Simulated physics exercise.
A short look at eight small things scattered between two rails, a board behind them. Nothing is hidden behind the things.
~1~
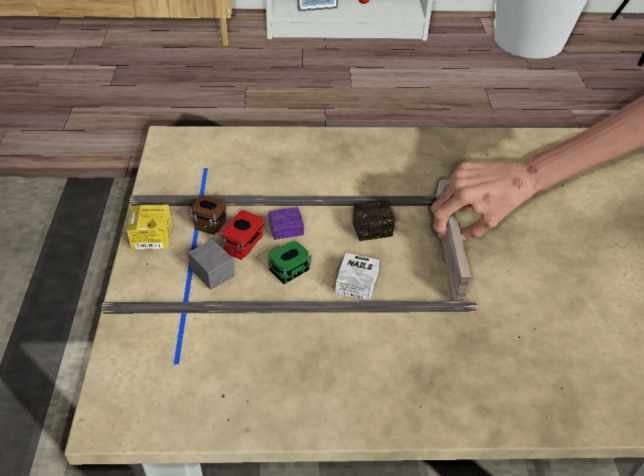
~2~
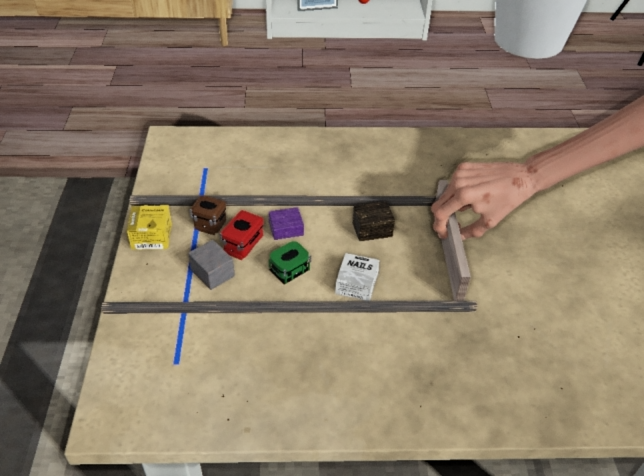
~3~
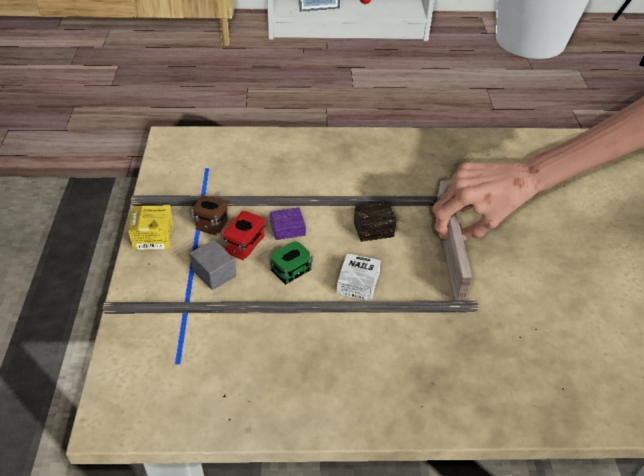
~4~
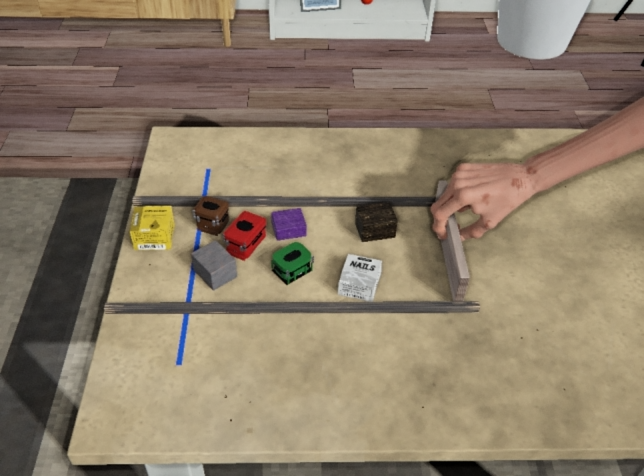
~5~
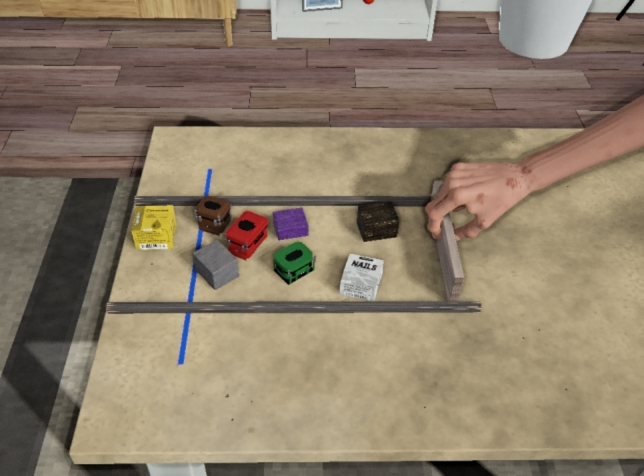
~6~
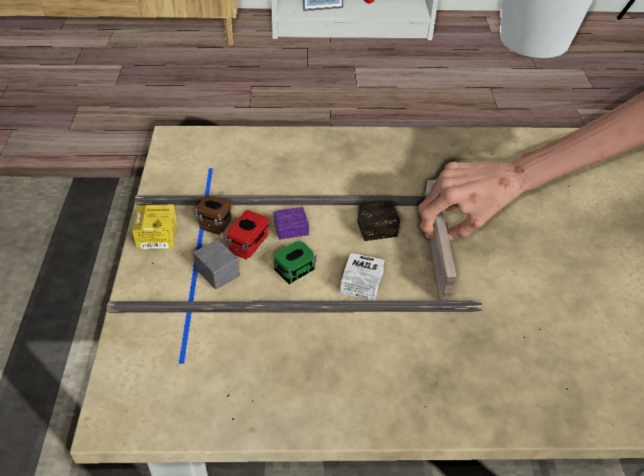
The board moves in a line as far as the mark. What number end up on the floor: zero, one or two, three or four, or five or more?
Here the number that fall off is one or two.
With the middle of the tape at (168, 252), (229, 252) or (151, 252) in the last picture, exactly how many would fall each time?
In that order 5, 0 and 5.
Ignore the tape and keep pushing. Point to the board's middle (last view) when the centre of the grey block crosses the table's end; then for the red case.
About (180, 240), and (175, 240) for the other.
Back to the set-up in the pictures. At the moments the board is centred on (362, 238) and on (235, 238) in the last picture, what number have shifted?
First 2, then 8.
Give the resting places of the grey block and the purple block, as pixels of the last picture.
About (136, 264), and the other about (152, 218).
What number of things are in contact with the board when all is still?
It touches 3.
A little later, none off yet; yellow box at rest near (155, 227); brown case at rest near (215, 214); grey block at rest near (217, 264).
Next, none off yet; yellow box at rest near (154, 227); brown case shifted about its own width near (186, 211); grey block moving near (207, 267).
When it is over, the number that fall off is one or two; down, brown case and yellow box.
